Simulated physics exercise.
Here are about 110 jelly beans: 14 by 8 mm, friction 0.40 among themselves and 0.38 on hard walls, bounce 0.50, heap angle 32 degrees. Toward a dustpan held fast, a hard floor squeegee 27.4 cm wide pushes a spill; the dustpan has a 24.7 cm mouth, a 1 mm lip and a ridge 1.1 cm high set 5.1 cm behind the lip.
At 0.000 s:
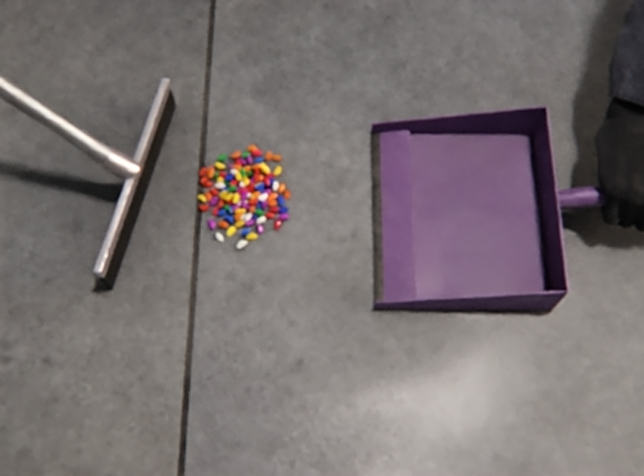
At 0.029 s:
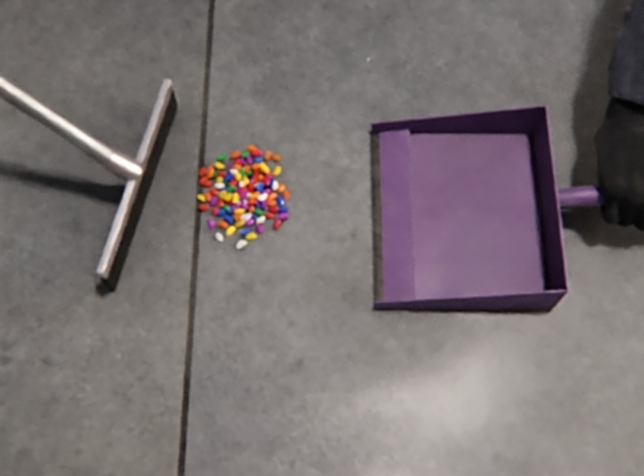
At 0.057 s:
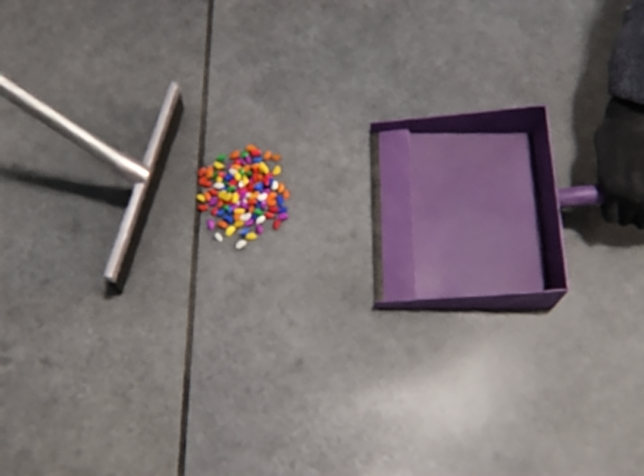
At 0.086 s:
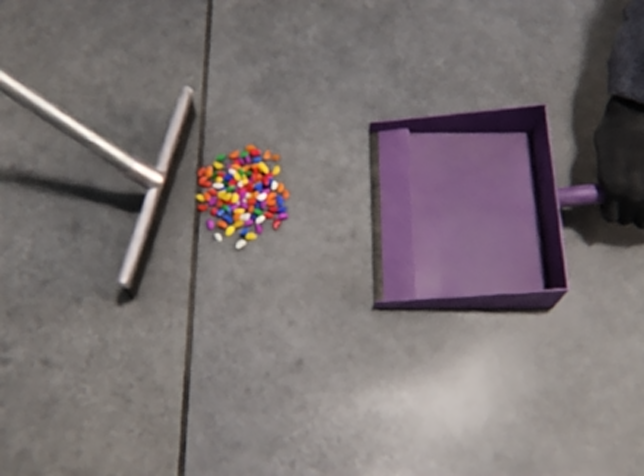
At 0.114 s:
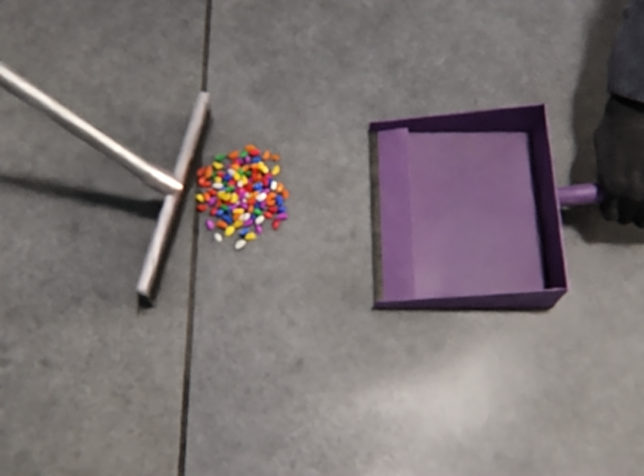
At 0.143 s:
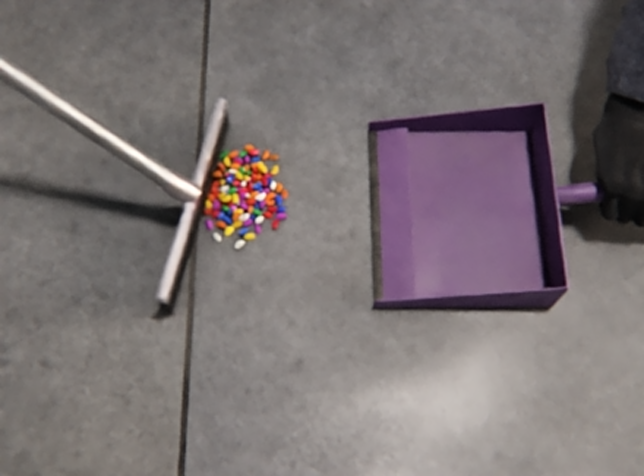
A squeegee on a long metal handle slid right across the gray floor and began nudging a small heap of colorful jelly beans, while a gloved hand kept a purple dustpan still on the right.
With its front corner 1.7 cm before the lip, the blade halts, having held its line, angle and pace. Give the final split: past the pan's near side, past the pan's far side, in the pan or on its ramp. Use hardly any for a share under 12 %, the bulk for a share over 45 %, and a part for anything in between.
Near side: Hardly any, far side: Hardly any, pan: The bulk.
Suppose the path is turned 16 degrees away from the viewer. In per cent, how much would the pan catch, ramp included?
Estimate: 45 % in pan or on ramp.
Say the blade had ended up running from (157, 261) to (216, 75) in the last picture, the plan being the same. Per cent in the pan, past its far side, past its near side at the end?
Pan 20, far 5, near 0.
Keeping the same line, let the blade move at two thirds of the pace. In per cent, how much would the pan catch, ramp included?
In that case some 25 per cent.
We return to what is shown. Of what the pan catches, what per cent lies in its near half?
I'd put it at around 60 per cent.
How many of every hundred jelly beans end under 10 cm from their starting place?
I'd estimate roughly 0 per cent.
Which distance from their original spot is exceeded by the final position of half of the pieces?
That distance is close to 20 cm.
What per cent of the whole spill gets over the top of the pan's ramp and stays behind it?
About 10 %.
After 0.26 s, middle of the blade 12 cm from the lip; 0 % over the lip, far side 0 %, near side 0 %.
After 0.33 s, middle of the blade 6 cm from the lip; 0 % over the lip, far side 0 %, near side 0 %.
Then, at 0.54 s, middle of the blade 5 cm from the lip; 55 % over the lip, far side 0 %, near side 5 %.
At rest (2.7 s), near side 5 %, far side 0 %, pan 55 %, in front of the lip or behind the blade 40 %.
